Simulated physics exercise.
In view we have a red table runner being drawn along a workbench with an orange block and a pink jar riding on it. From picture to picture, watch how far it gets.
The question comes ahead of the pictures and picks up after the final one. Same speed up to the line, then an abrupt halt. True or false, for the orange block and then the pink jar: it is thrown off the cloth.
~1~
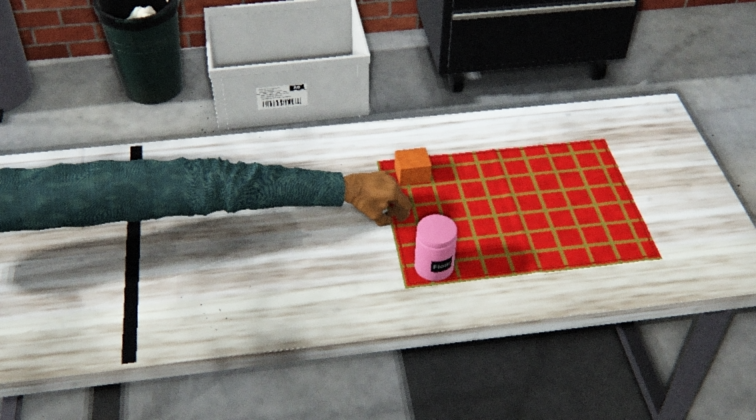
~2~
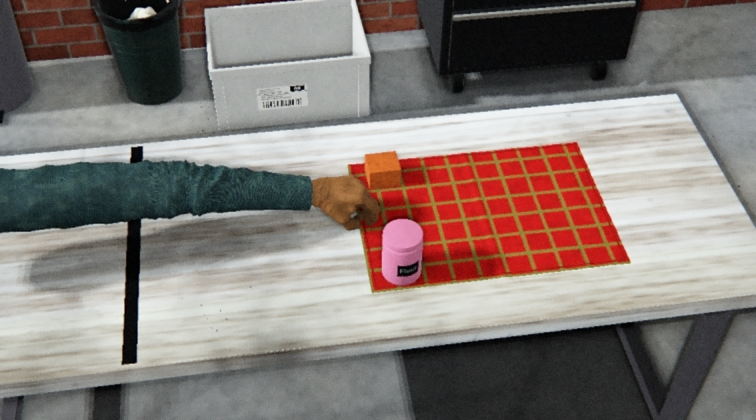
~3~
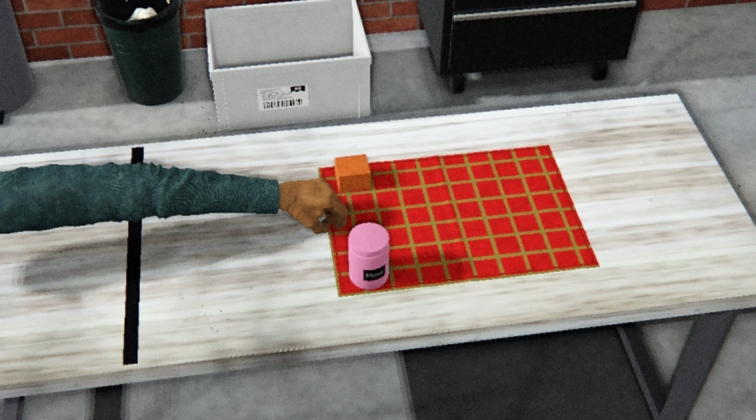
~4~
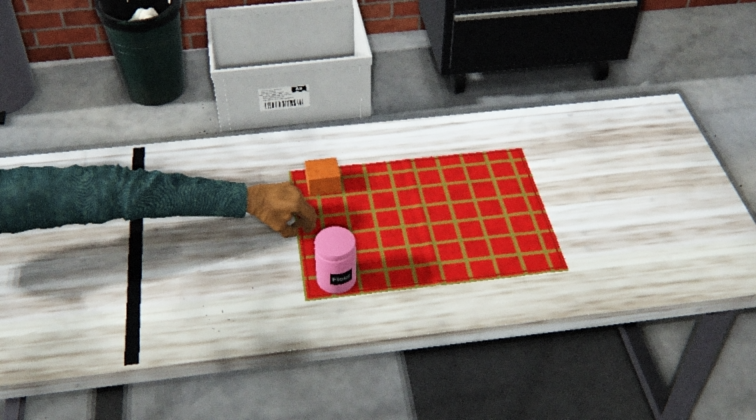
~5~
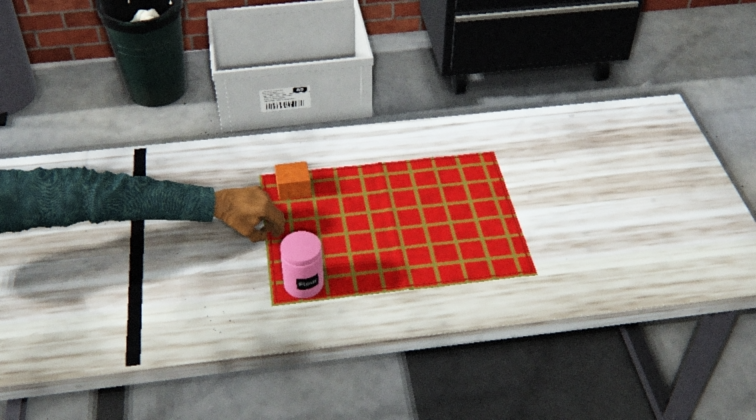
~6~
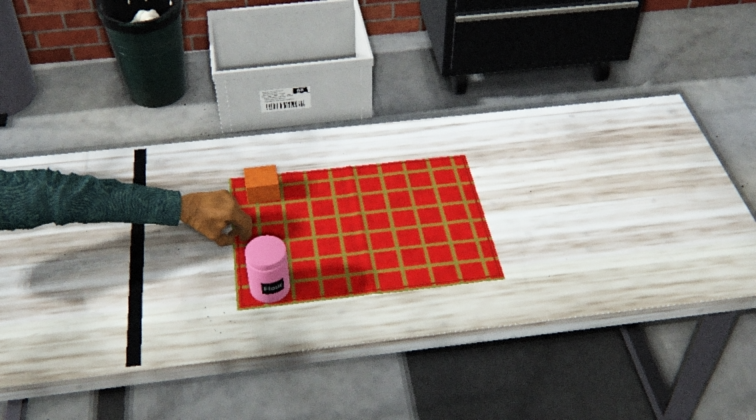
Taking each, the orange block: True, the pink jar: True.
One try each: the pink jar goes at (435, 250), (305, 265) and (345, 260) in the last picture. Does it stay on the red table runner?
Going through the places in order, it rides it out, then gets dumped, then gets dumped.
Then, 0.10 s past the final frame, hem short of the tape; orange block on the cloth near (199, 191); pink jar on the cloth near (197, 277).
Then, 0.21 s past the final frame, hem at the tape; orange block ahead of the hem near (133, 198); pink jar ahead of the hem near (125, 286).
When it is over, hem at the tape; orange block ahead of the hem near (36, 208); pink jar ahead of the hem near (15, 299). The orange block shoots off the front and the pink jar slides clear of the cloth.
